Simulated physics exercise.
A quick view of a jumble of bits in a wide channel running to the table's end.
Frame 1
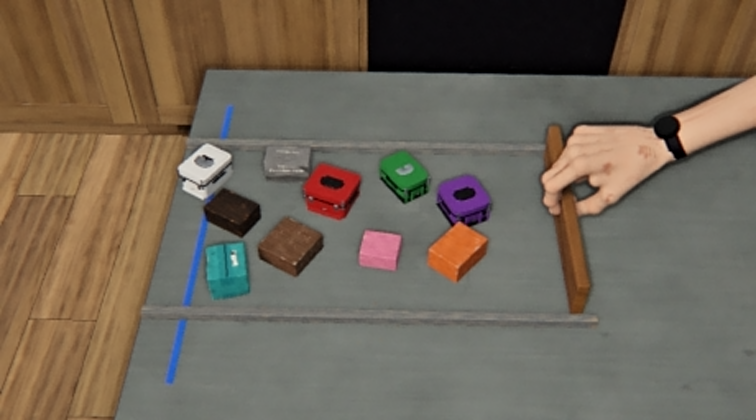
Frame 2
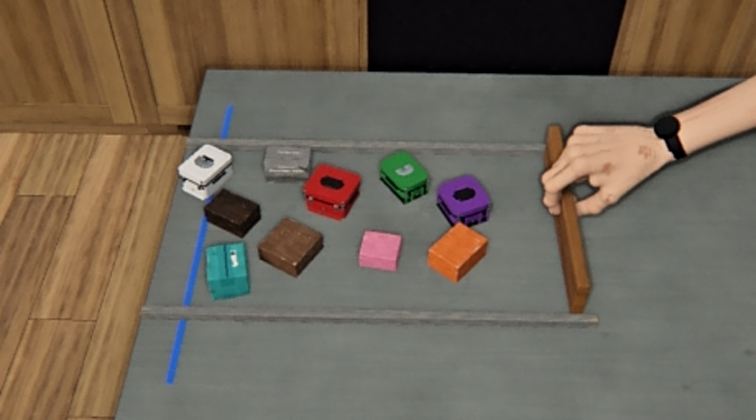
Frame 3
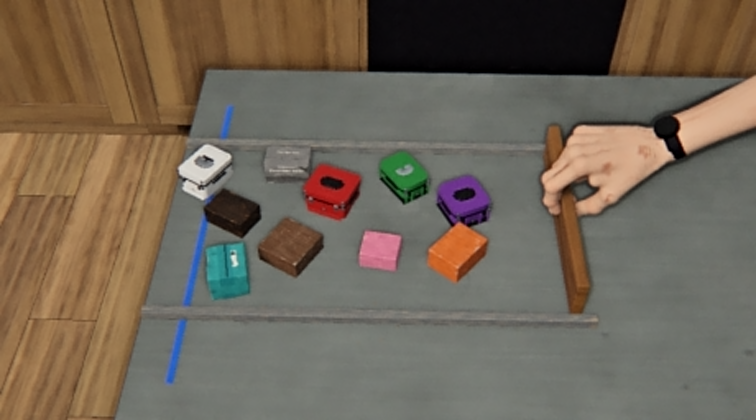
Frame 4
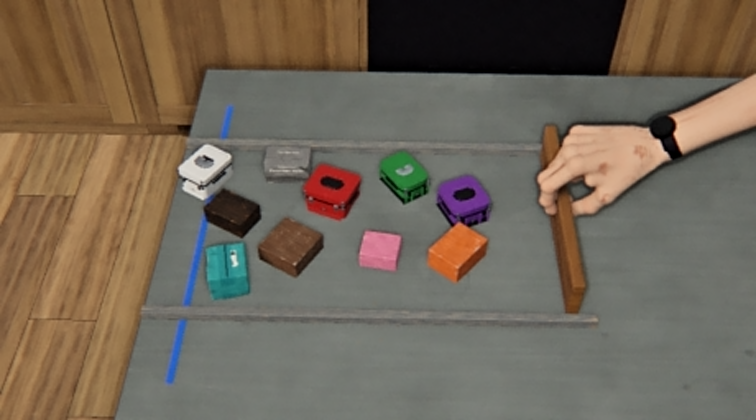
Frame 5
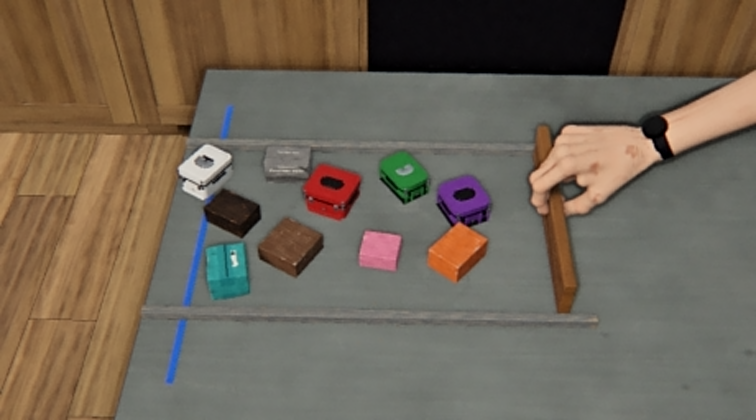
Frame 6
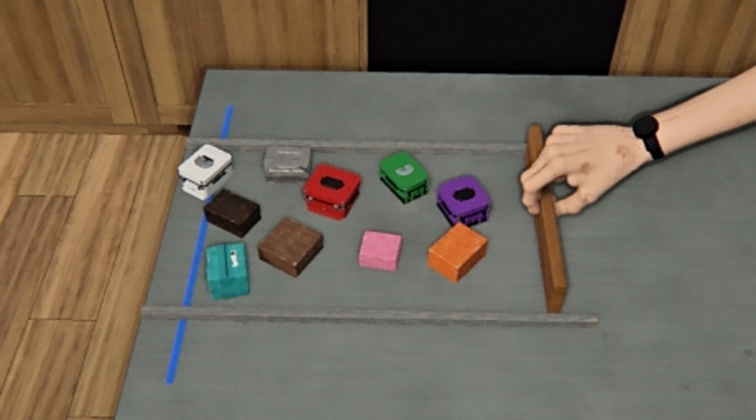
In this clip, a hand wearing a dark watch holds a wooden board upright at the right of a channel of scattered colourful cases and blocks, then slides it slightly left while the objects stay still.
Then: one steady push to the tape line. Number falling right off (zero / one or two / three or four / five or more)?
Five or more.
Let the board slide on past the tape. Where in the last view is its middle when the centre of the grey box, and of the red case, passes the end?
With the grey box it sits around (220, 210), with the red case around (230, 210).
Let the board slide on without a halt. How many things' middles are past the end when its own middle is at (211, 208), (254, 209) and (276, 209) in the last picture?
That makes 7, 3, 0.
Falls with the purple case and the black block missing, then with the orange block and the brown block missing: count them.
That gives 5 in the first case, then 4 in the second.
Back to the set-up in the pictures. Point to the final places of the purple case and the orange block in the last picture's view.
Okay, so first (188, 198), and next (176, 257).
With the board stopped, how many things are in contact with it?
The count in contact is 3.
A little later, none off yet; white case at rest near (207, 172); black block at rest near (233, 213); turquoise box at rest near (228, 271).
When it is over, the number that fall off is five or more; down, pink block, red case, brown block, grey box, turquoise box, black block and white case.
